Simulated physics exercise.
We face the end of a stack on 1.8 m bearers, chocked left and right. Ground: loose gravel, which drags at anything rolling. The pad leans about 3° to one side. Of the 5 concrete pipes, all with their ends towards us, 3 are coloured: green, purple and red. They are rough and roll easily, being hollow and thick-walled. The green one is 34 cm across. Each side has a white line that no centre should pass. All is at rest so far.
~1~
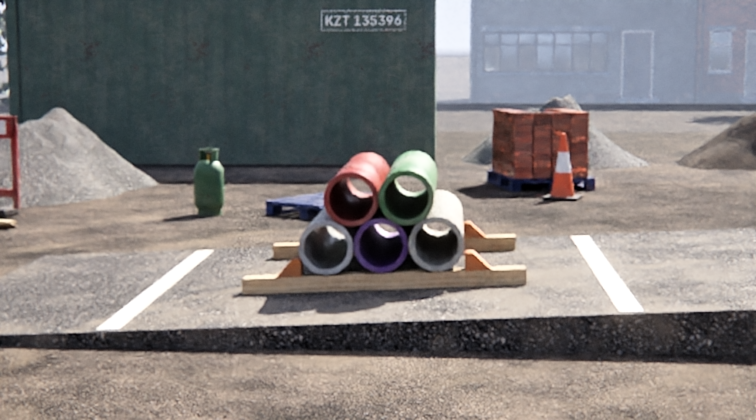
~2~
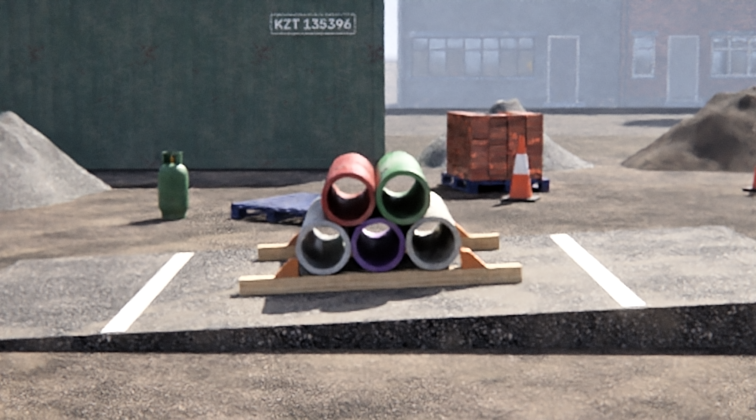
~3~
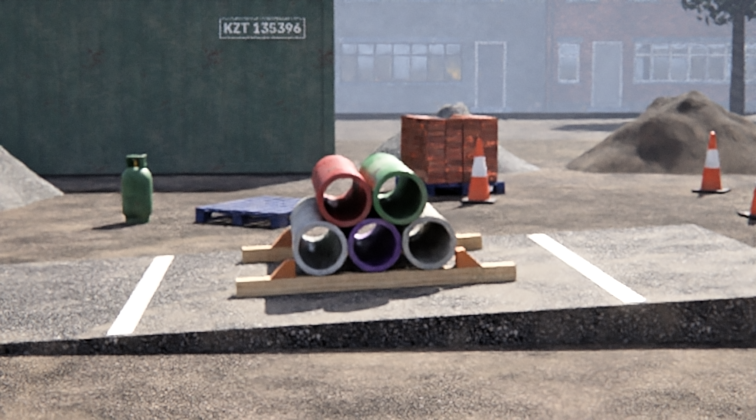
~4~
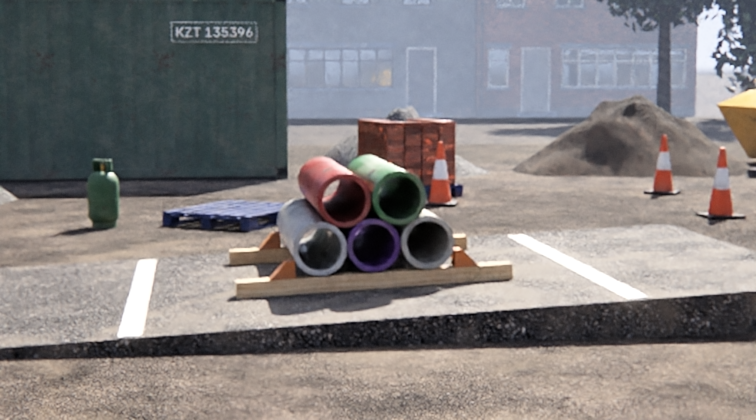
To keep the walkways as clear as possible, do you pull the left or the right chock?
The right one loses fewer.
Chock on the left freed, after 3.2 s, green is up on others, 45 cm from the bearers' left end, rolling left; purple is on the bearers, 30 cm from the bearers' left end, rolling left; red is up on others, 10 cm from the bearers' left end, rolling left; 0 over a line so far.
Chock on the left freed, at the end, green is past the left line; purple is past the left line; red is past the left line; 5 over a line so far.
Chock on the right freed, after 0.9 s, green is up on others, 70 cm from the bearers' right end; purple is on the bearers, 90 cm from the bearers' left end; red is up on others, 70 cm from the bearers' left end; 0 over a line so far.
Chock on the right freed, at the end, green is up on others, 70 cm from the bearers' right end; purple is on the bearers, 90 cm from the bearers' left end; red is up on others, 70 cm from the bearers' left end; 0 over a line so far.
